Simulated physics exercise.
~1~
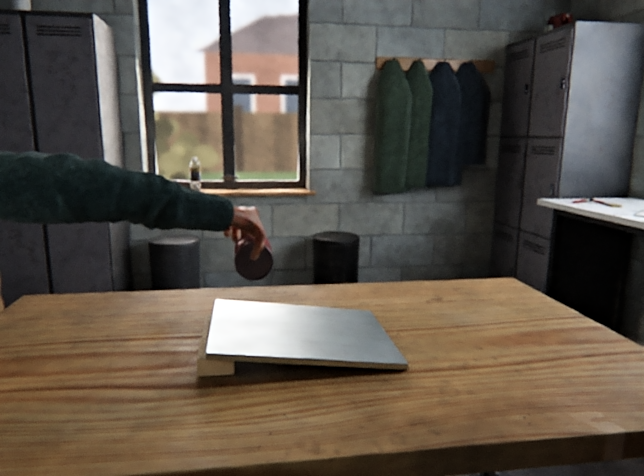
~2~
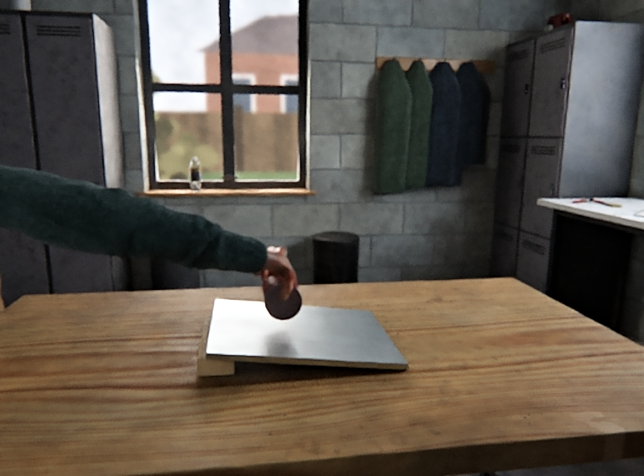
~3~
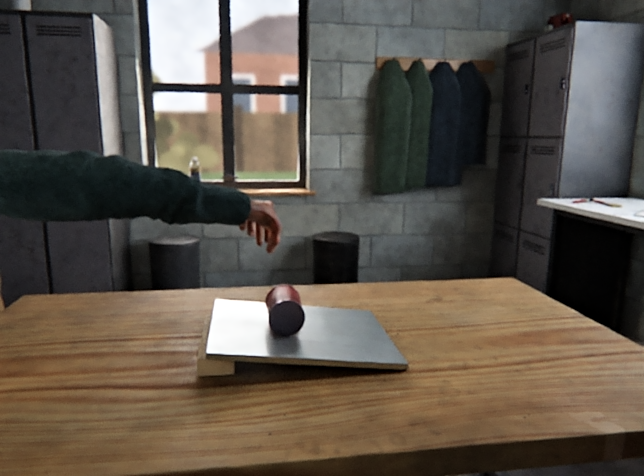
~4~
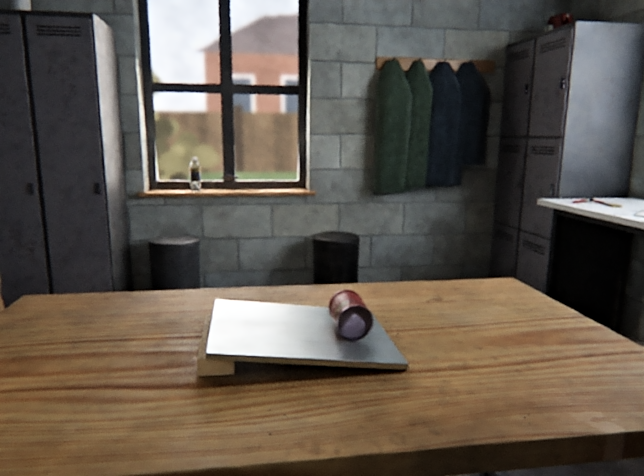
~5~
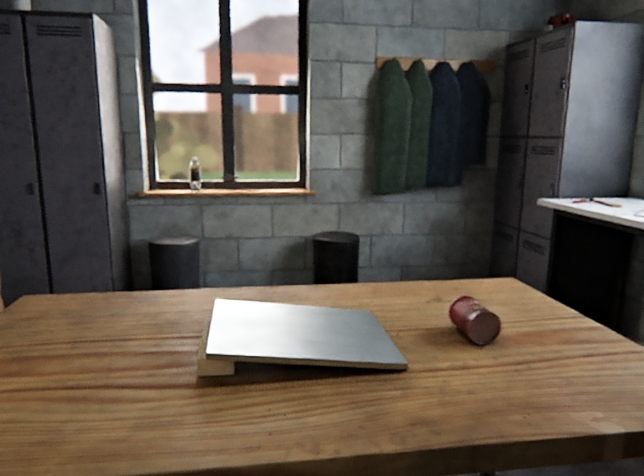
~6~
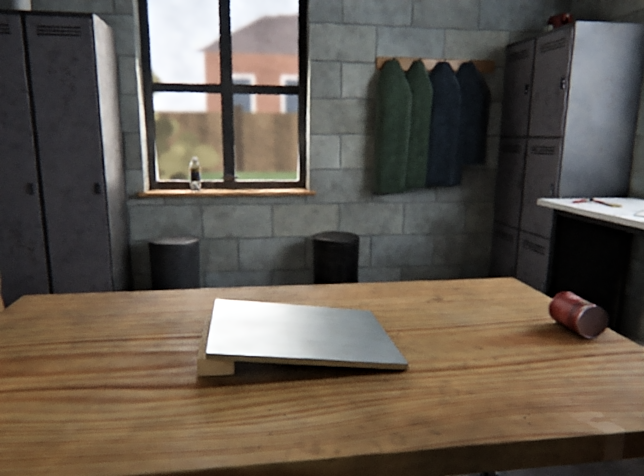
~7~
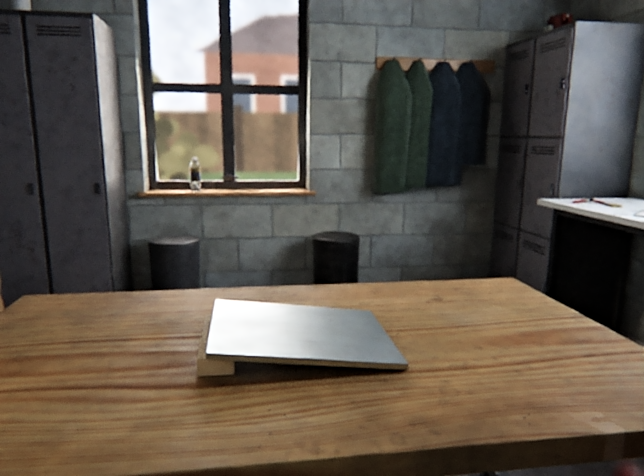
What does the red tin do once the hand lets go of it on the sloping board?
It does not stay put but rolls down the board to the right. It then carries on across the table and drops off the right side.
